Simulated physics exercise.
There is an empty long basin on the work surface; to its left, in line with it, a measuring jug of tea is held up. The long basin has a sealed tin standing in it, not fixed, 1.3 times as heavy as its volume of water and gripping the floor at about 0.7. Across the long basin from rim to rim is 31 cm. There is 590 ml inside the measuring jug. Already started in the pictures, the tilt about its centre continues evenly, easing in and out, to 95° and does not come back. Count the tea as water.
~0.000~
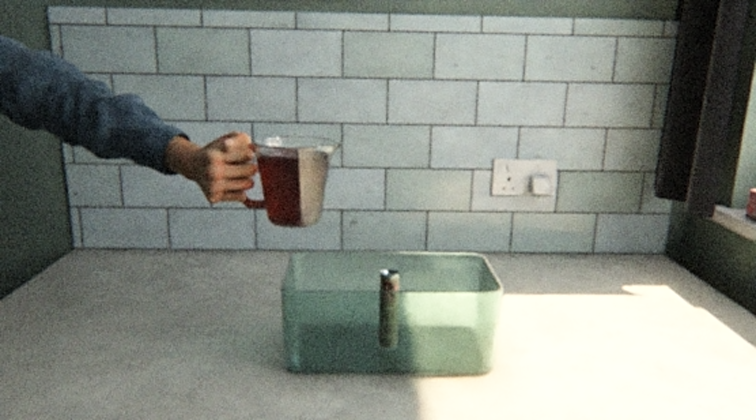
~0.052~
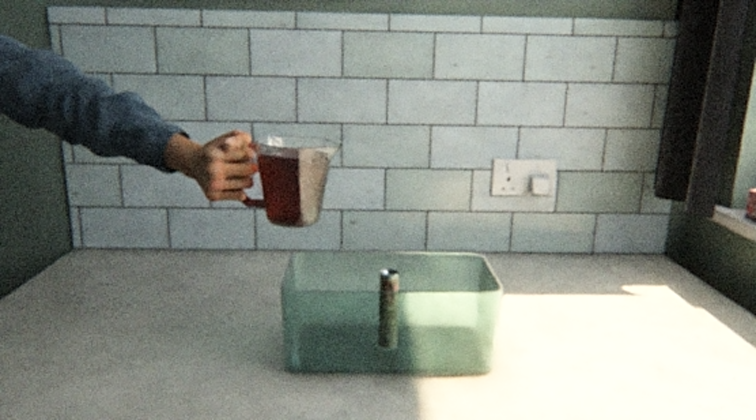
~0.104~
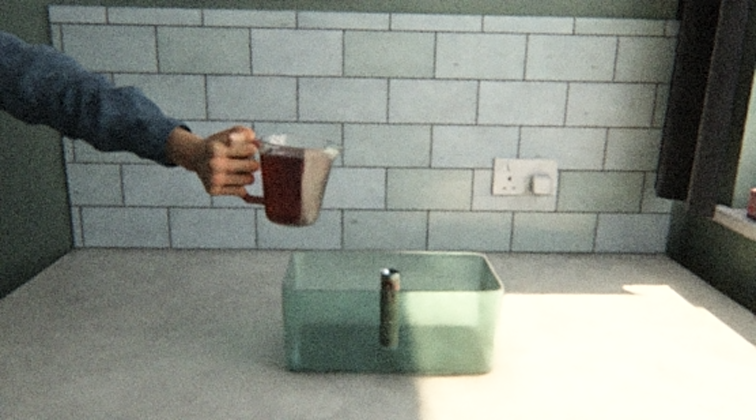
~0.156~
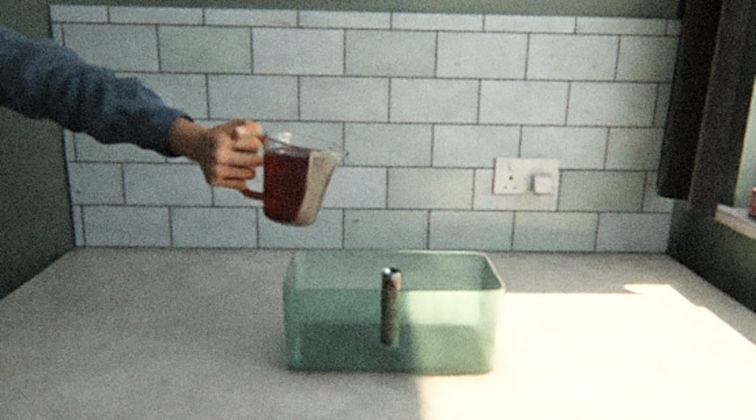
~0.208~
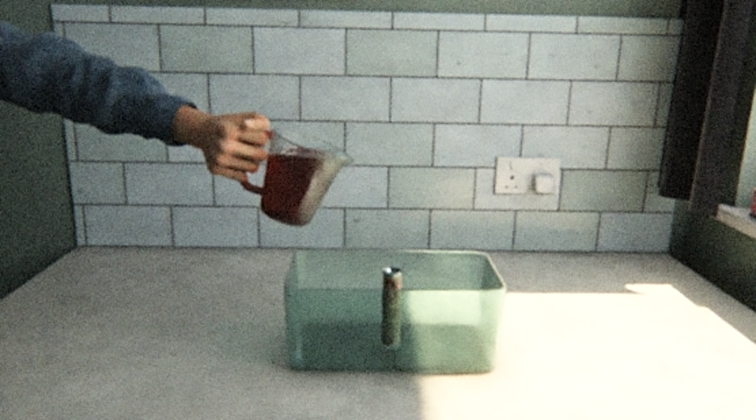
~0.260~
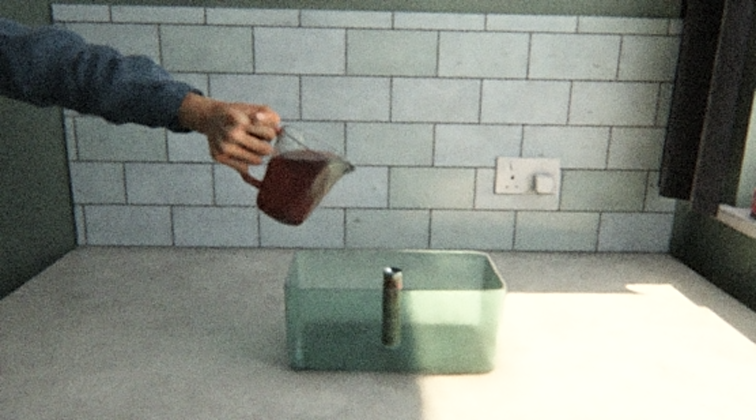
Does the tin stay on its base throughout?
No, it goes down.
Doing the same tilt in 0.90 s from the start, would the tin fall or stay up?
In that case the tin overturns.
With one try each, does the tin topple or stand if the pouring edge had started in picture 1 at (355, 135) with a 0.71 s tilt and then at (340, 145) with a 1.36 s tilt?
The tin stays vertical the first time and overturns the second time.
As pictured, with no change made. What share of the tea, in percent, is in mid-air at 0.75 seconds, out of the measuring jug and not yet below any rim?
Some 16 per cent.
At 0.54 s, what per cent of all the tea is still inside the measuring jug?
Some 58 % of it is still there.
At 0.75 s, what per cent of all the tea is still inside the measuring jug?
Near 18 percent, more or less.
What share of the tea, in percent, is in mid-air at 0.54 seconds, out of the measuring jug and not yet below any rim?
Share: Roughly 26 per cent.
By 0.54 s the tilt is 84° and 58 per cent is still to pour; the tin stands where it began.
By 0.75 s the tilt is 95° and 17 per cent is still to pour; the tin leans 5°.
By 0.96 s the tilt is 95° and 3 per cent is still to pour; the tin lies on its side.
By 1.20 s the tilt is 95° and 0 per cent is still to pour; the tin lies on its side.
At rest the tin lies on its side.
